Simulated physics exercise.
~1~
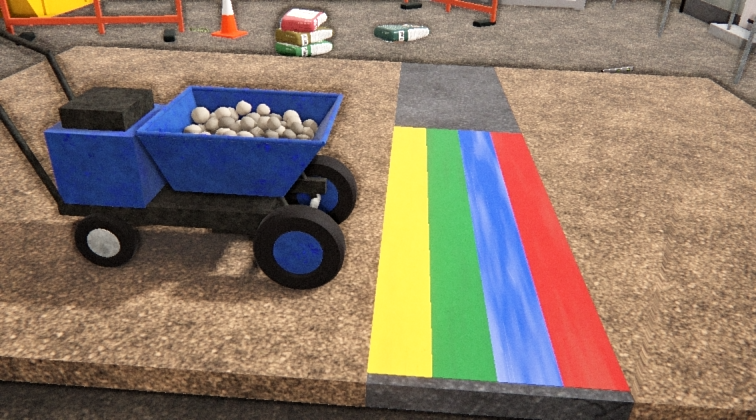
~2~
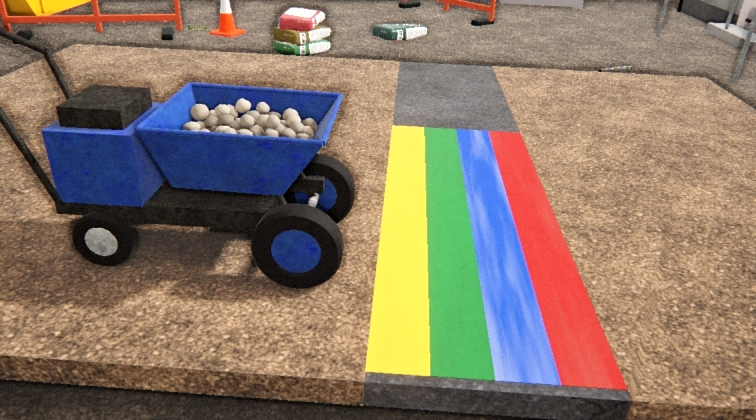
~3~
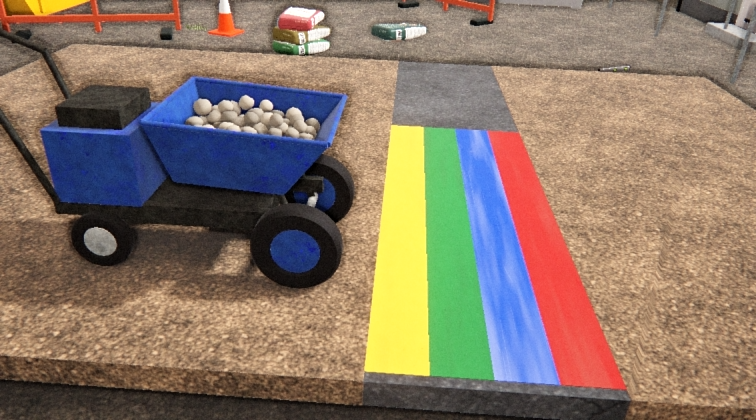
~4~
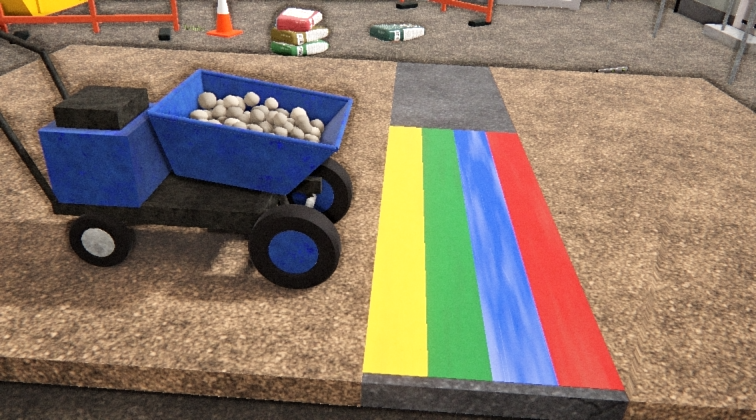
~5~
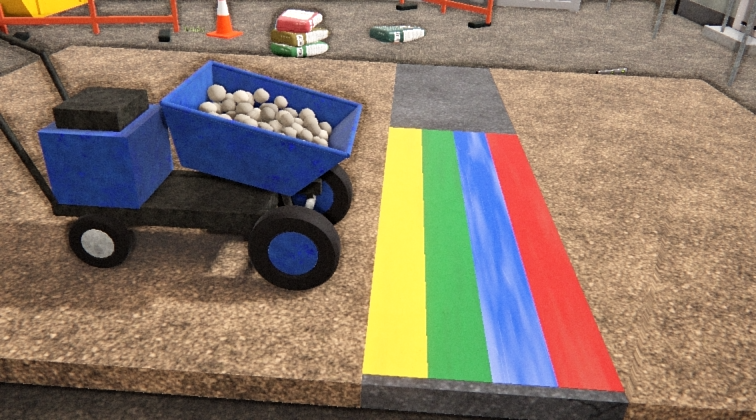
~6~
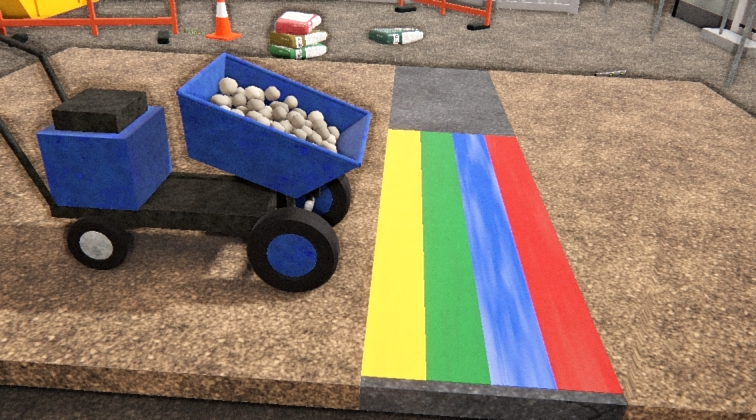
The blue skip of a small barrow, loaded with rounded pebbles, sat level at first, then tilted gradually forward to the right, its back end rising beside a pad striped yellow, green, blue and red.
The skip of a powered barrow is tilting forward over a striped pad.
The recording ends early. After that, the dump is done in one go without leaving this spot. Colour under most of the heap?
Green.
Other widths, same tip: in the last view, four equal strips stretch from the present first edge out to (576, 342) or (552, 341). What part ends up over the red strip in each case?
Respectively 20 and 20 percent.
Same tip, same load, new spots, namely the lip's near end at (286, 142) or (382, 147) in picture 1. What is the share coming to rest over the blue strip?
20 and 40 percent, in that order.
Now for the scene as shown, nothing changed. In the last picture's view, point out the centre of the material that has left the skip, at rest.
The centre settles at about (468, 260).
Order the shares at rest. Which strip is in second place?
The next one is the blue strip.
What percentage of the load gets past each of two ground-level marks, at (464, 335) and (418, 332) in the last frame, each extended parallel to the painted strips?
Roughly 60 and 90 %.
Soon, skip tipped steeply; all in the skip.
A while on, skip tipped right over; most in the skip; a stray few over the yellow strip; a small part over the green strip; a stray few falling.
Towards the end, skip tipped right over; a small part in the skip; a small part over the yellow strip; about half over the green strip; about a quarter over the blue strip; a small part over the red strip; a stray few off the paint.
Finally, skip tipped right over; a small part over the yellow strip; about a third over the green strip; about a quarter over the blue strip; a small part over the red strip; a small part off the paint.
